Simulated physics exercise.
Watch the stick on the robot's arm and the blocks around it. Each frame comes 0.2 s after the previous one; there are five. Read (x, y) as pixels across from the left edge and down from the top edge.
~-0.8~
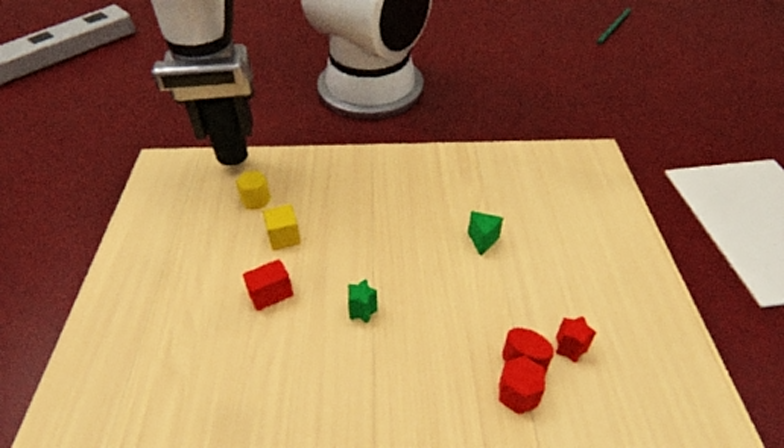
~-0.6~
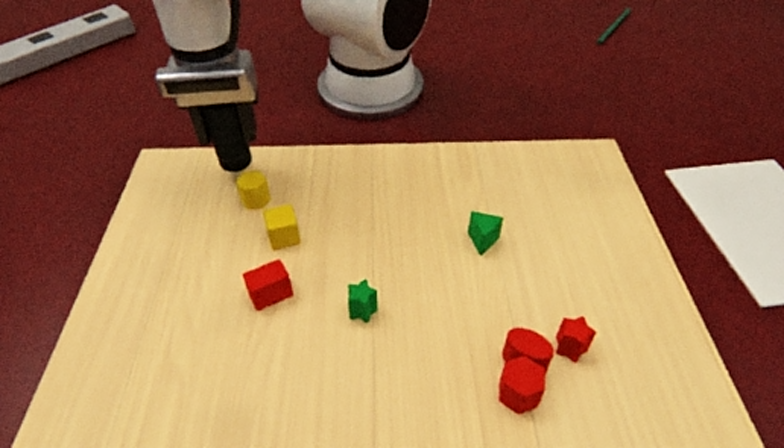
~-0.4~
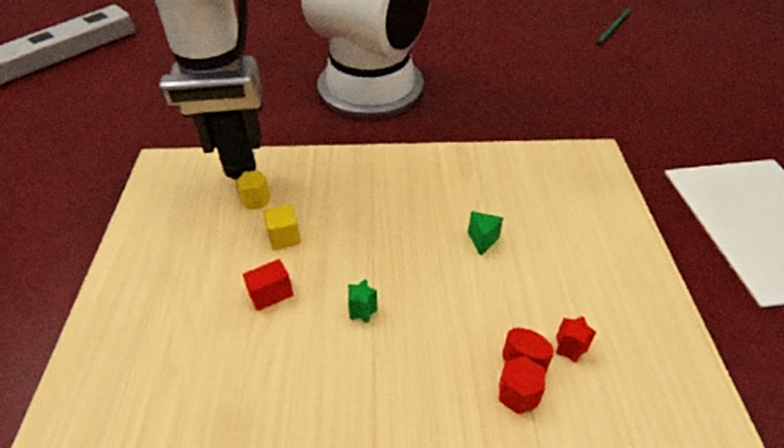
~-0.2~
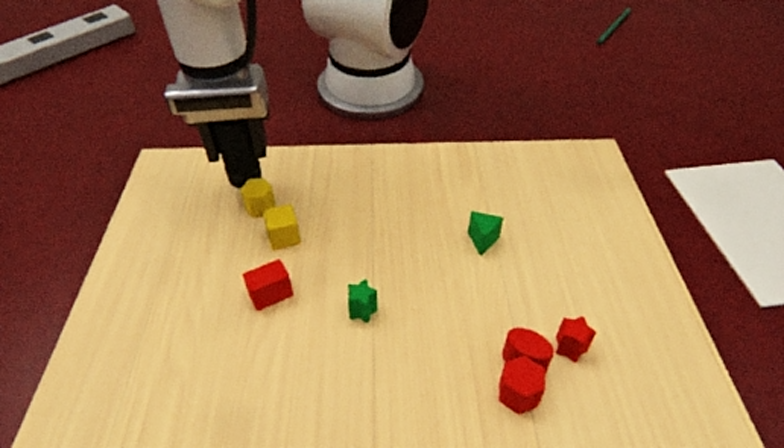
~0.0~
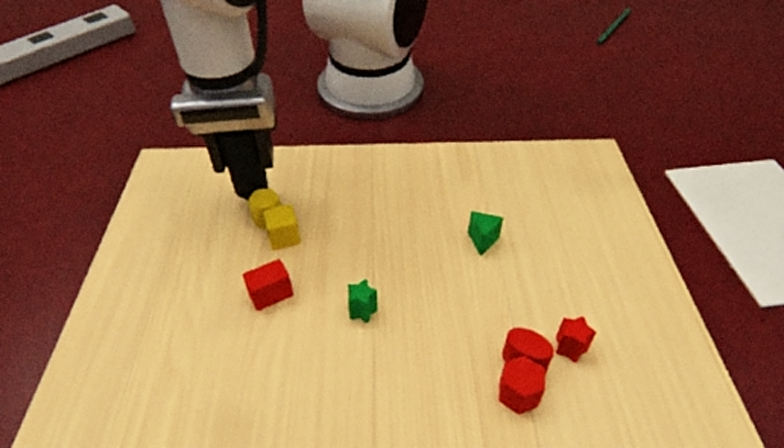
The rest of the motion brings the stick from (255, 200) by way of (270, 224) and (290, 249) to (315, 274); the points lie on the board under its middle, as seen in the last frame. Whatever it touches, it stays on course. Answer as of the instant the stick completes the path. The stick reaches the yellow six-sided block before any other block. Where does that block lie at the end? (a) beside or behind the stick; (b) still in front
Choice b: Still in front.
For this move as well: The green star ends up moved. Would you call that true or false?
True
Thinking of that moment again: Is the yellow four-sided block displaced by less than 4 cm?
In short: No.
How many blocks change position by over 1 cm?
The count is three or more.
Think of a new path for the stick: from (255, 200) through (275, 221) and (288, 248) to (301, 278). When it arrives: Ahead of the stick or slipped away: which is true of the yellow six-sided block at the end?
The stick keeps it before itself.
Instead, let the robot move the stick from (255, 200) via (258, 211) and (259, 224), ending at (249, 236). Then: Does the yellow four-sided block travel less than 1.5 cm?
No, it doesn't check out.
The first path, step by step. One third of the way, stick (267, 214); yellow six-sided block (282, 223); yellow four-sided block (302, 240).
Two thirds of the way, stick (288, 238); yellow six-sided block (308, 246), turned 30° anticlockwise; yellow four-sided block (330, 262), turned 20° anticlockwise.
At the end, stick (313, 263); yellow six-sided block (337, 271), turned 40° anticlockwise; red oblong still; yellow four-sided block (363, 286), turned 30° anticlockwise; green star (386, 306), turned 10° anticlockwise.
